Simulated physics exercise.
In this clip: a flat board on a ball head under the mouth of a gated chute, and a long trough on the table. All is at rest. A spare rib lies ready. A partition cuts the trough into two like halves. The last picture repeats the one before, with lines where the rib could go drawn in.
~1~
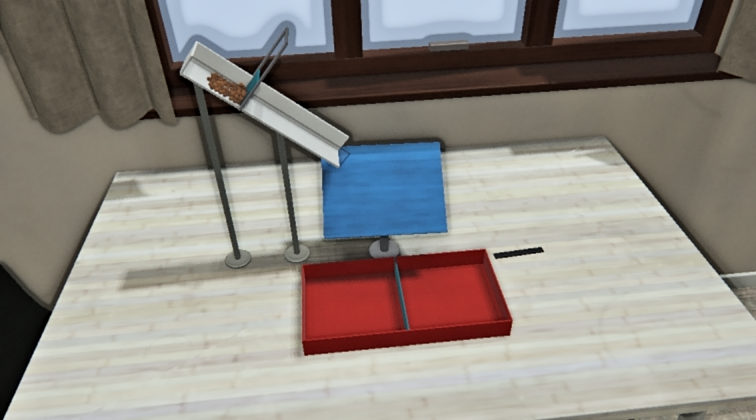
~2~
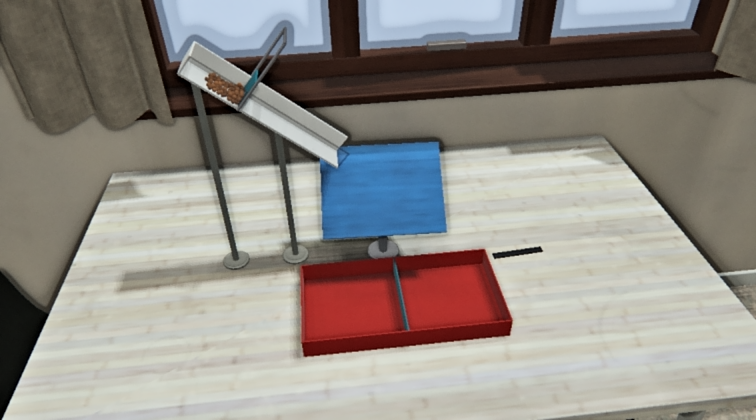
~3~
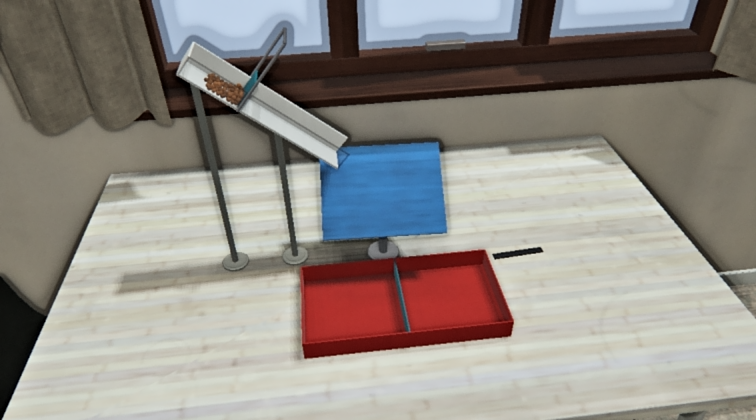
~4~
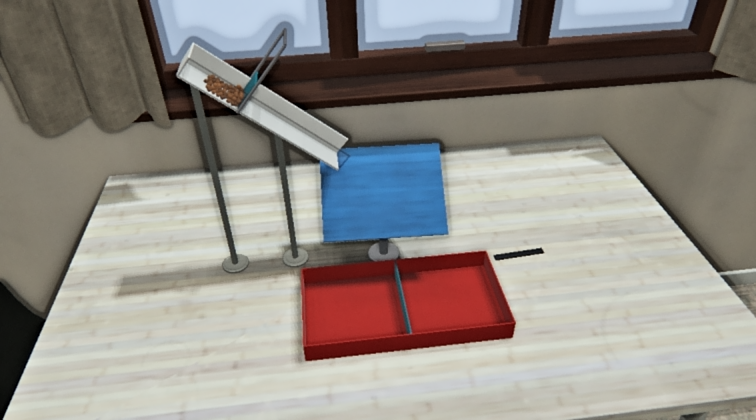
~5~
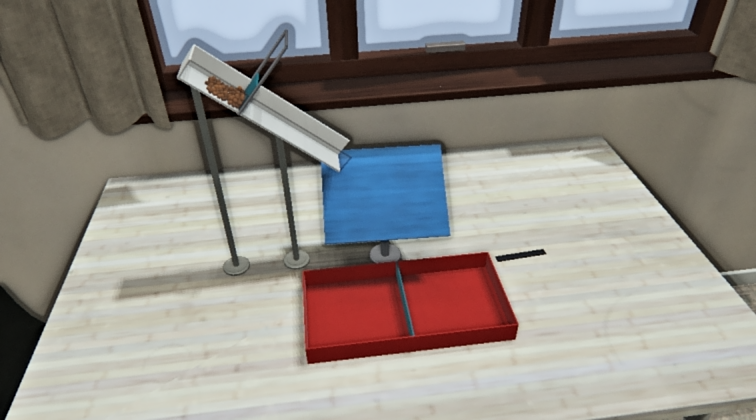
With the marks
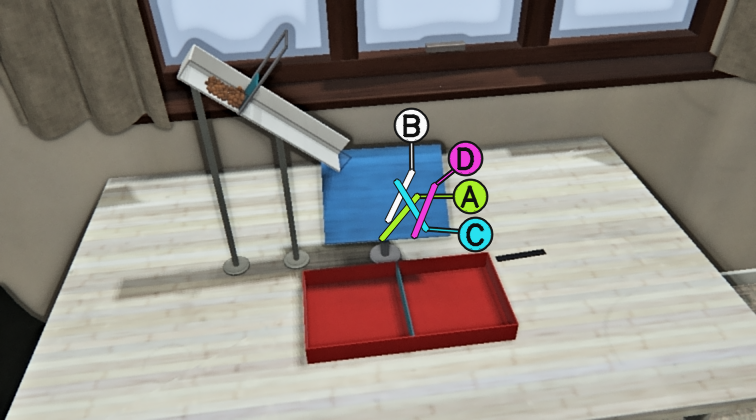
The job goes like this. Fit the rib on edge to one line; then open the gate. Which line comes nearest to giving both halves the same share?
D beats the others.
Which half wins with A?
Left.
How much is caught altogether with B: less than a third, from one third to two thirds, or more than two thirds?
It is more than two thirds.
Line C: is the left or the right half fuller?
Right.
On the marked copy, line A from (417, 196) to (382, 238); line B from (411, 172) to (388, 220); line C from (397, 182) to (426, 228); line D from (434, 185) to (414, 235).
If A is chosen, of what is caught, most in the left half, about a quarter in the right.
If B is chosen, of what is caught, most in the left half, a small part in the right.
If C is chosen, of what is caught, a small part in the left half, most in the right.
If D is chosen, of what is caught, about two thirds in the left half, about a third in the right.
